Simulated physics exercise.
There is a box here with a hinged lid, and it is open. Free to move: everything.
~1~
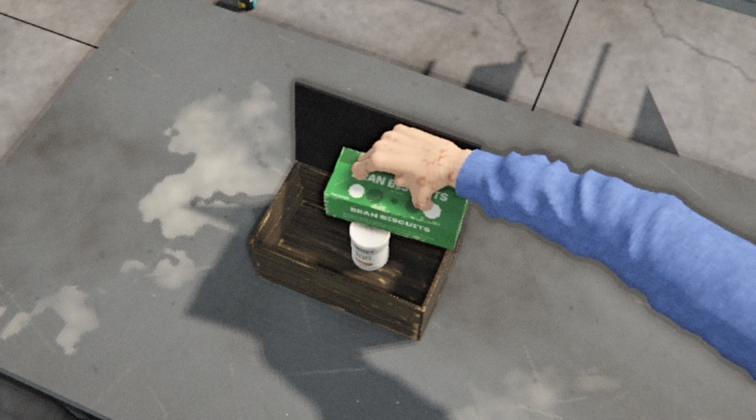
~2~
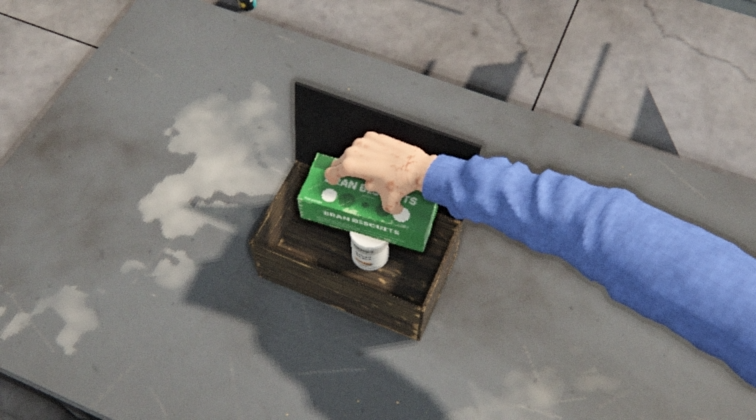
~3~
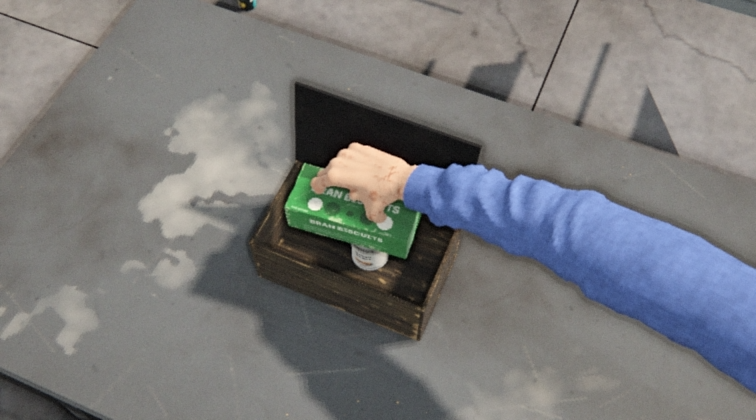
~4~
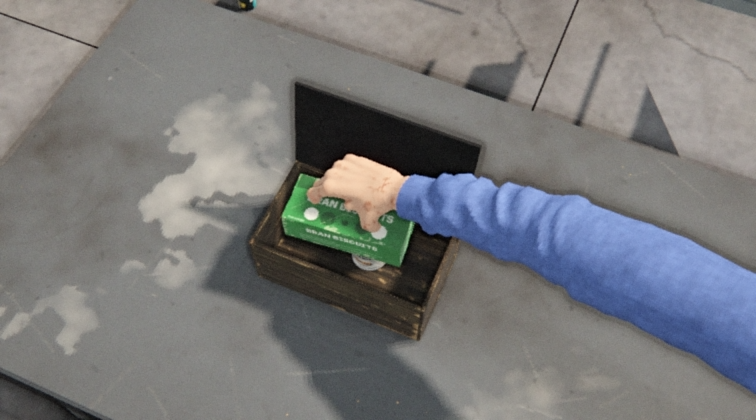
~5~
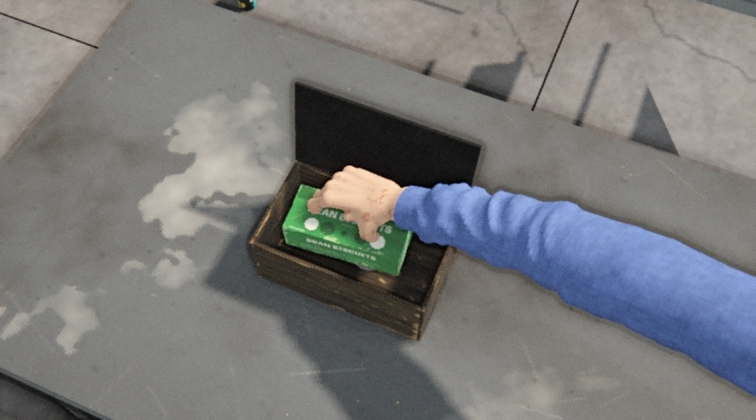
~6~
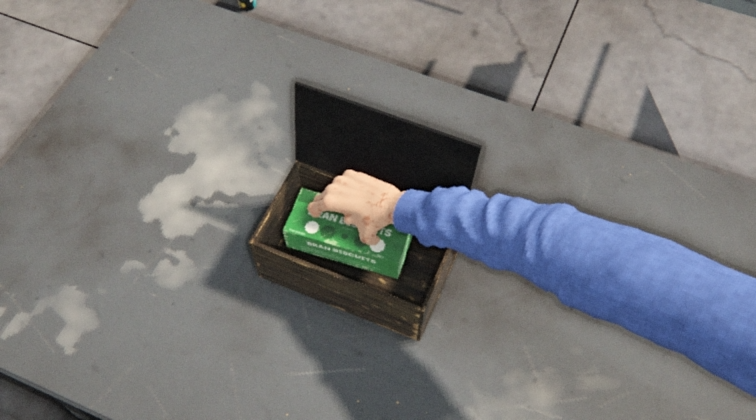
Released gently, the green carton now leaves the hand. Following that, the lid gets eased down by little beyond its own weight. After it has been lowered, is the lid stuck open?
No.
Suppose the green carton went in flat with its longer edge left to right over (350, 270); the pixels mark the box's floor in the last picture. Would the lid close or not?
Packed like that, it goes down completely.
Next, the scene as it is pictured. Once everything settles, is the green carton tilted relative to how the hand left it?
In the end, it winds up askew.
Then, 1.00 s after the last picture, lid starting down; green carton on its side near (370, 283).
Then, 1.90 s after the last picture, lid 39° above the rim; green carton on its side near (370, 283).
At rest, lid shut; tipped over in the box, green carton; white tin in place. Seen from the same camera at the end, green carton near (370, 283).
